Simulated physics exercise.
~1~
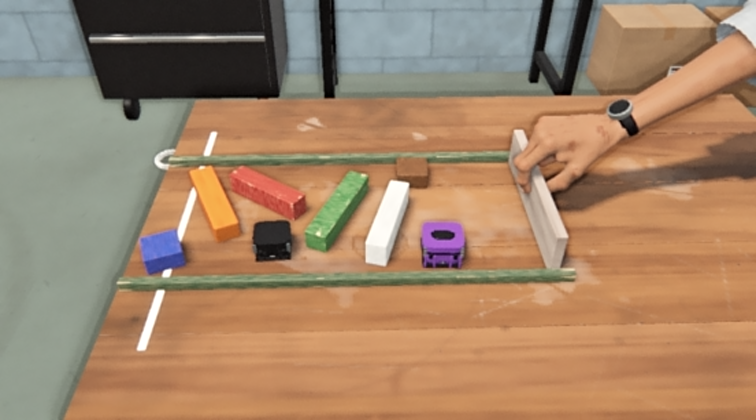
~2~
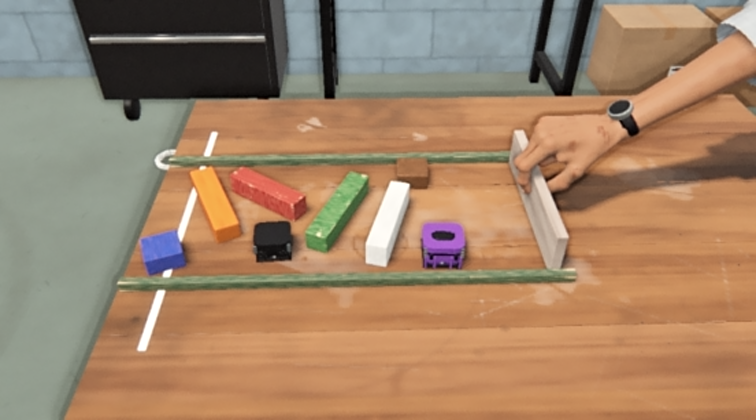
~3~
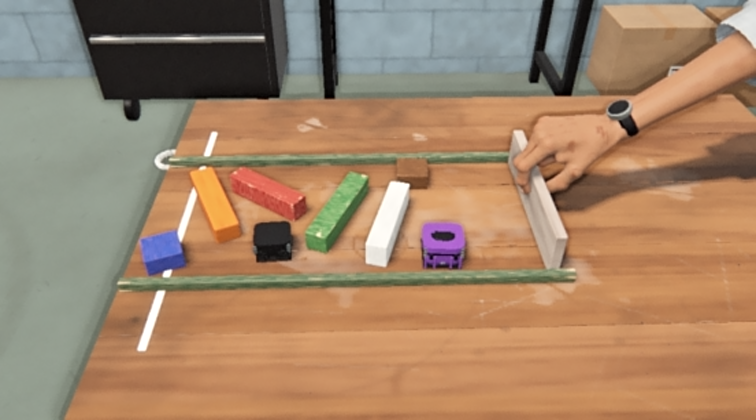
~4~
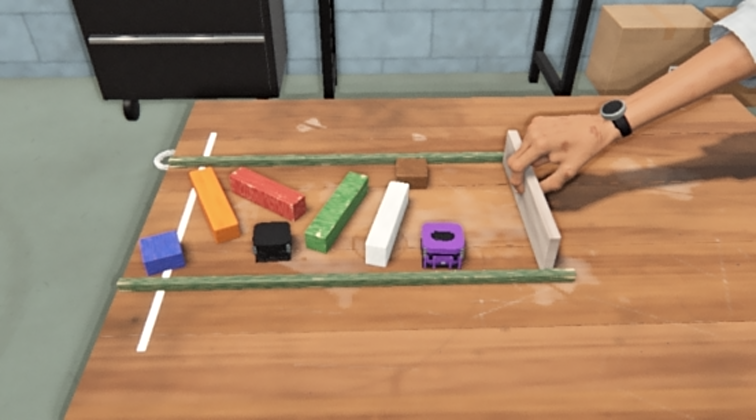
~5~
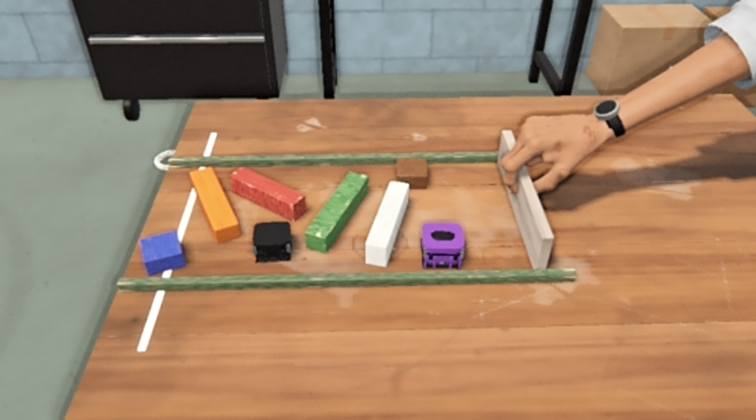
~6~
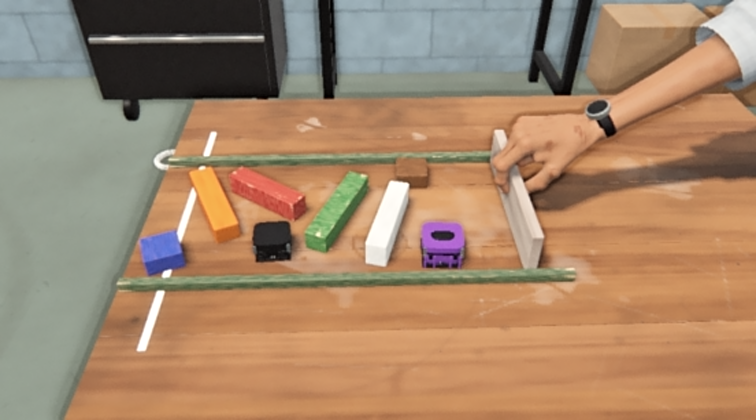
A flat board held by a hand stayed still at first, then slid slightly left between two green bars, while the colourful blocks lying between them and the white tape stayed put.
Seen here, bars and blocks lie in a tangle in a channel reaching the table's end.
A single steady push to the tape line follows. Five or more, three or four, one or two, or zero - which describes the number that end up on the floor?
Off the edge go no fewer than five.
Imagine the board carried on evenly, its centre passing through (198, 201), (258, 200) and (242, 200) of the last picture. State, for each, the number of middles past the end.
Counts: 4, 1, 1.
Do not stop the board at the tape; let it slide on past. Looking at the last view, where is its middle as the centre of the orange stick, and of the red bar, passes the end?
Near (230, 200) in the first case, near (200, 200) in the other.
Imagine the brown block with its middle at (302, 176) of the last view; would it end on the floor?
Here the brown block stays aboard.
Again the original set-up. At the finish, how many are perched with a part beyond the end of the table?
Overhanging ones - 1.
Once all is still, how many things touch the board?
Count recorded: 3.
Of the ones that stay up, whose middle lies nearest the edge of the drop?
The white bar.
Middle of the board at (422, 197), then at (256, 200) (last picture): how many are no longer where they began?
At the first spot the count is 3, and at the second it is 8.
Early on, none off yet; blue block at rest near (163, 252); orange stick at rest near (214, 203); red bar at rest near (267, 193).
A while later, none off yet; blue block at rest near (163, 252); orange stick at rest near (212, 202); red bar travelled a little near (240, 185).
Further along, one off so far; blue block in the air near (115, 331); orange stick travelled a little near (159, 194); red bar travelled about its own width near (188, 183).
Finally, the number that fall off is five or more; lost, green bar, black case, red bar, orange stick and blue block.
